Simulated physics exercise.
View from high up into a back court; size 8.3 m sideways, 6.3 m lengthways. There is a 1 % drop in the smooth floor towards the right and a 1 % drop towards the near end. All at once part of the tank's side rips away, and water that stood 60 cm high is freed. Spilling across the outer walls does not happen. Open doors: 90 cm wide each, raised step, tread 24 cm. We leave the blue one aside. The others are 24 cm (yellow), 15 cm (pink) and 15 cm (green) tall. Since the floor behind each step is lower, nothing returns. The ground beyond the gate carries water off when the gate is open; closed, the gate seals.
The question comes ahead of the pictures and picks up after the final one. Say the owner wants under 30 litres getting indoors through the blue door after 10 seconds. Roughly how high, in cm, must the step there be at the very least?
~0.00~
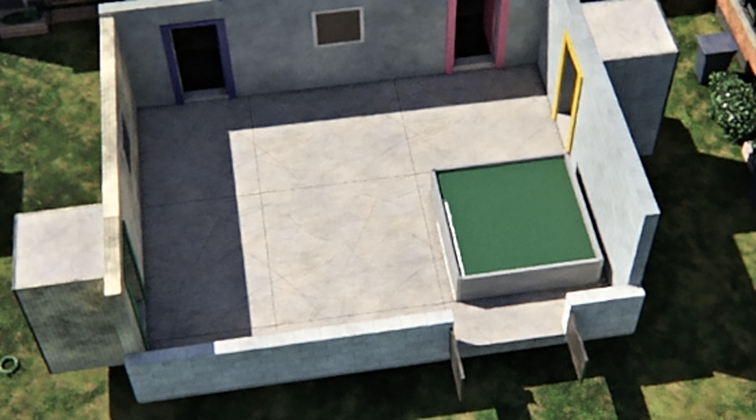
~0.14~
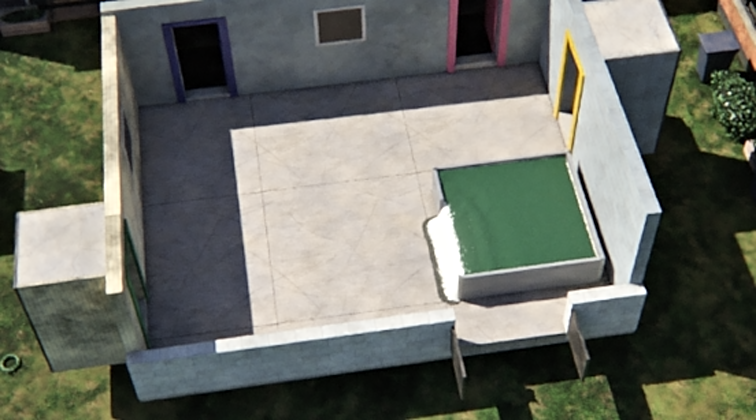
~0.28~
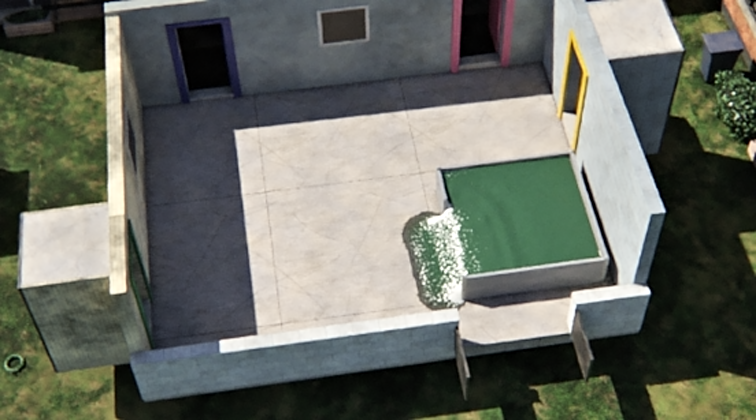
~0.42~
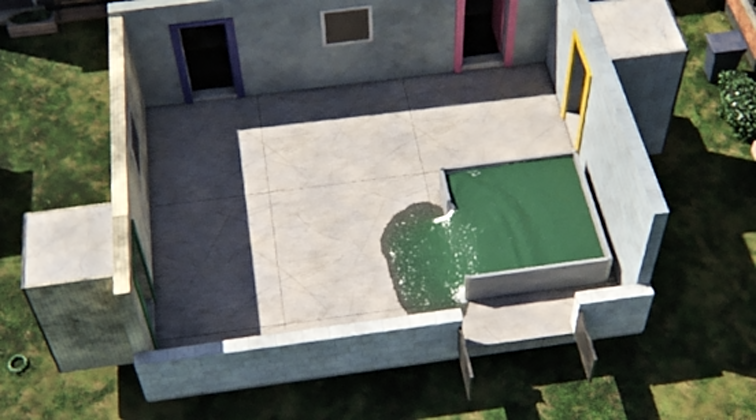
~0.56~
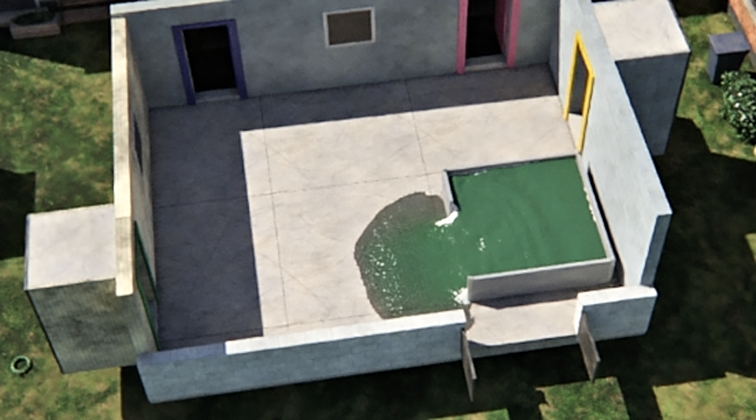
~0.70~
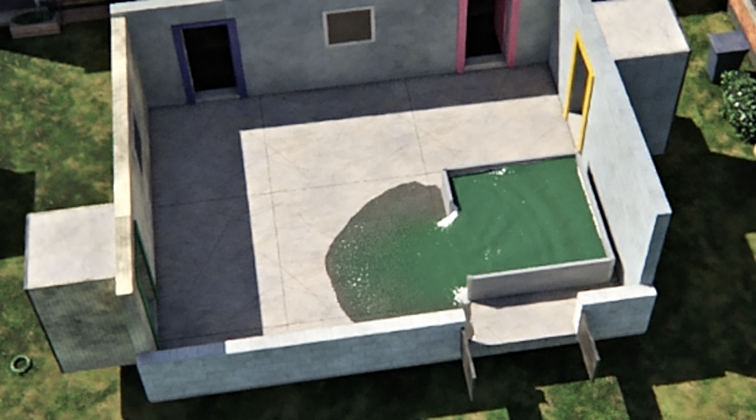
At the very least some 9.5 cm.
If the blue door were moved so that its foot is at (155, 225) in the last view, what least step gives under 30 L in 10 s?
11.0 cm.
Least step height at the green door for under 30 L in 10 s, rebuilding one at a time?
Green door - some 26 centimetres.
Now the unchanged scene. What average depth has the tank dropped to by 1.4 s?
Around 43 cm on average.
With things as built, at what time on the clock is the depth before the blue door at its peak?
The level tops out near 6.0 seconds.
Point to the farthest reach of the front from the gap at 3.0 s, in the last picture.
Somewhere near the pixel (152, 182).
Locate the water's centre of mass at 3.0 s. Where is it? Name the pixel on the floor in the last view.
Roughly (391, 267).
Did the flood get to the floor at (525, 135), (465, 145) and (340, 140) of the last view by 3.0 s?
Status: Clear / clear / clear.
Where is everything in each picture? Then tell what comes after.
The tank at (514, 216) is whole and still, 60 cm deep; the blue door at (200, 65) is dry, in the first frame.
The gap is at (451, 253), the front 0.3 m out at (428, 234); the back of the tank holds 60 cm, in the second frame.
The gap is at (455, 254), the front 0.7 m out at (415, 264); the back of the tank holds 60 cm, in the third frame.
The front is at (393, 270), 1.2 m from the gap at (458, 254); 2.5 m2 of floor is wet, 60 cm left at the back, in the fourth frame.
The gap is at (461, 256), the front 1.8 m out at (360, 259); the back of the tank holds 60 cm, in the fifth frame.
Water pours out at (461, 255) and has run 2.4 m, to (332, 273); about 5 cm deep outside, 60 cm at the back; the blue door at (211, 65), 6.2 m from the gap, is still 4.2 m from the nearest water, in the sixth frame.
After 1.4 s water covers 30 % of the floor, deepest (33 cm) near (459, 284); it has not reached the blue door.
After 3.0 s water covers 50 % of the floor, deepest (38 cm) near (160, 376); it has not reached the blue door.
After 10.0 s water covers 95 % of the floor, deepest (12 cm) near (556, 86); 8 cm at the blue door, 64 litres in over its 7 cm step.
At the blue door as built, the water arrived by 4.9 s and peaked near 16 cm at 6.2 s.
With a step of 8.5 cm, 42 litres would have come in within the 10 s; with 11.5 cm, 14 litres. So under 30 litres takes about 9.5 cm.
